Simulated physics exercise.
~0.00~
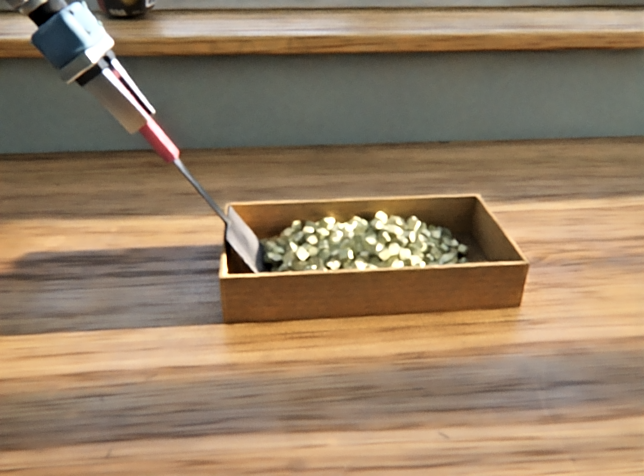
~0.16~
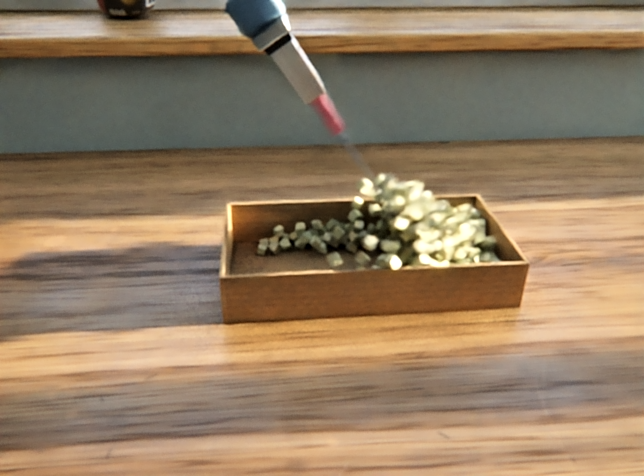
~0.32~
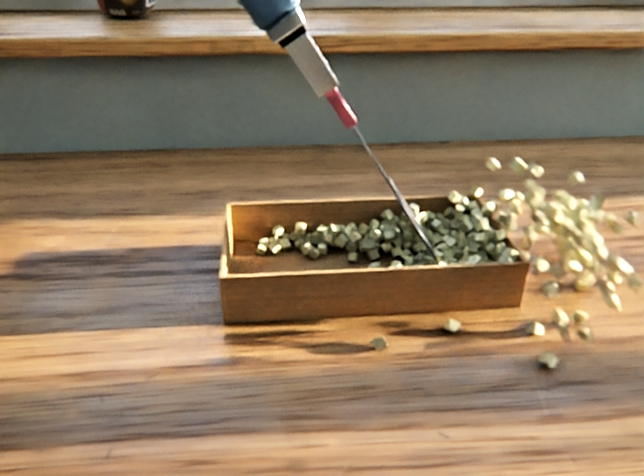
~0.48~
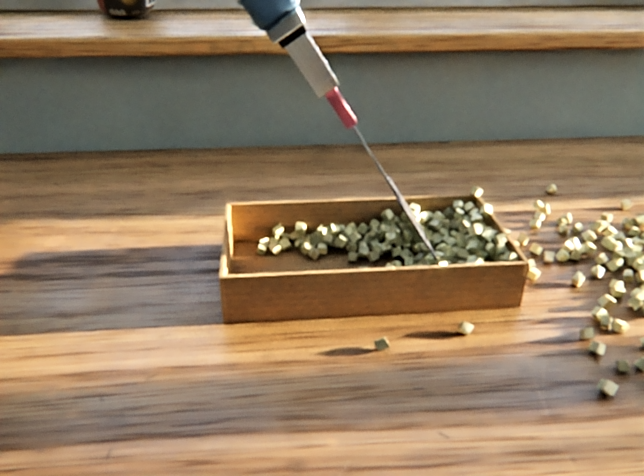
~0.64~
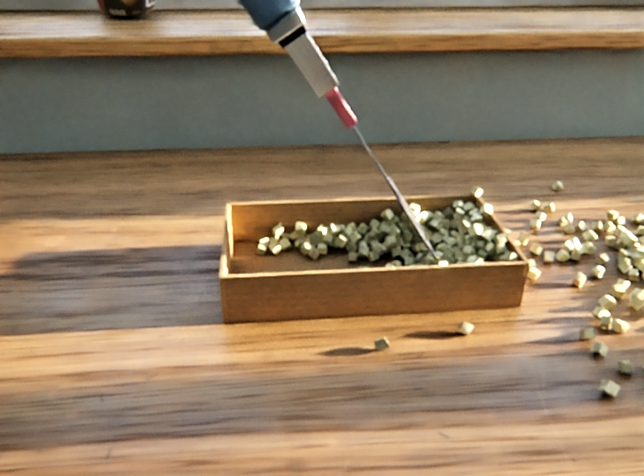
A turner with a thin shaft and a red collar, held by a blue and grey robot arm, reaches down into the left end of a brown wooden trough on a sunlit, wood-grained table, seen from the front and slightly above. Pale green vegetable dice lie heaped in the trough, with a grey wall and a wooden ledge behind. The turner sweeps right, piling the dice steeply against the right end. It stops inside the trough, and a cluster flies over the right end while a few pieces drop in front. The scattered dice settle on the table, mostly at right, while most stay in the trough.
